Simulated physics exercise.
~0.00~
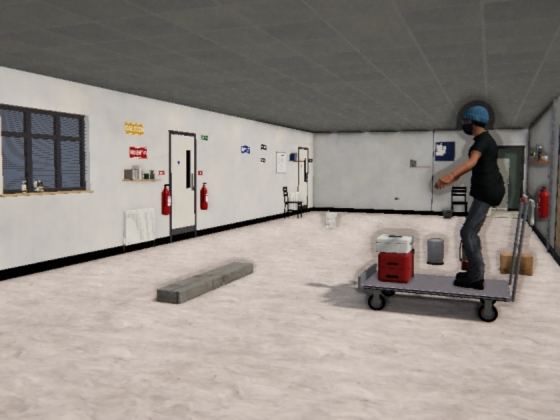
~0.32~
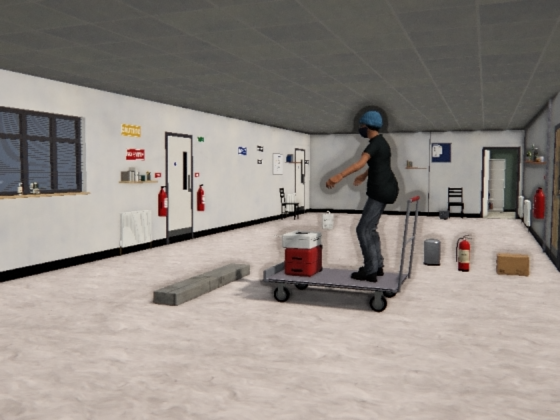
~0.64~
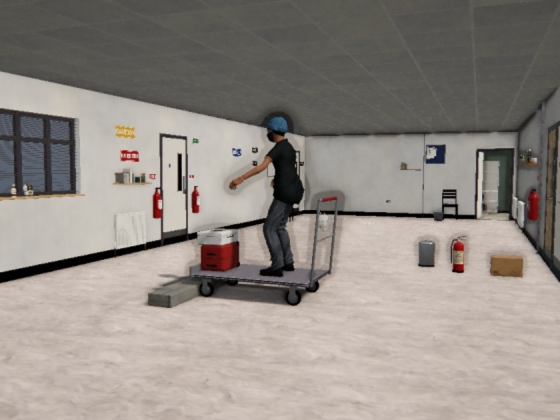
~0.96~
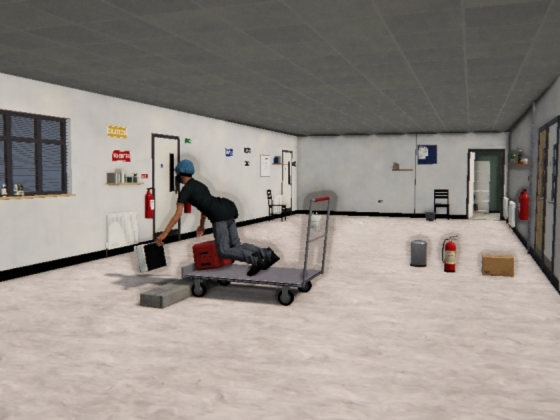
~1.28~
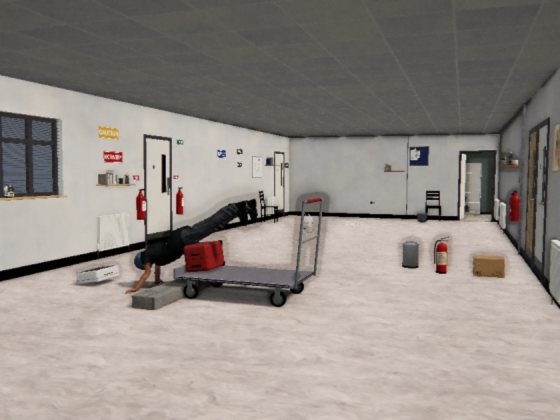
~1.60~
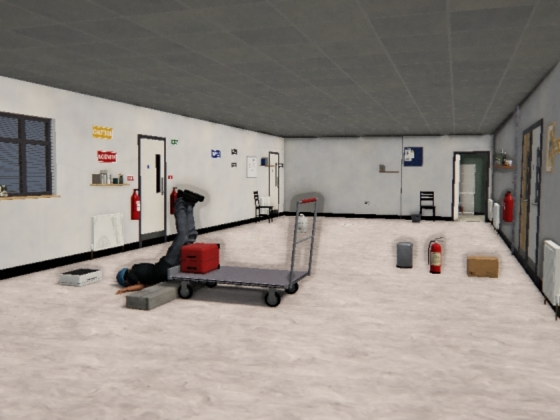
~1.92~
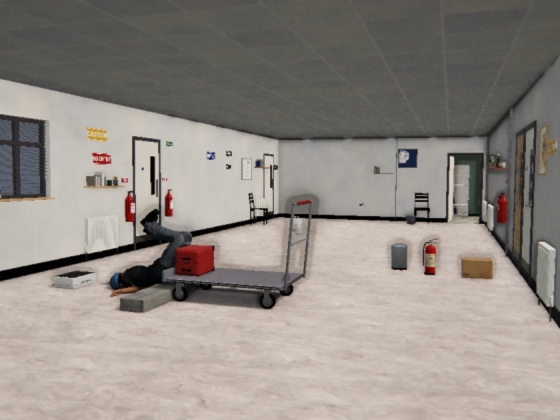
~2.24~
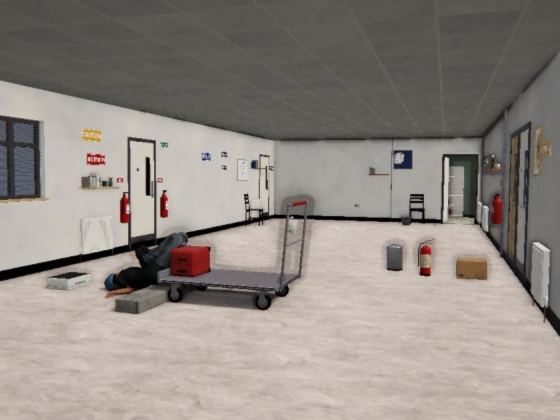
Helmeted rider pitching headfirst off a trolley halted by a low kerb, white box tumbling to the floor, red case staying aboard.
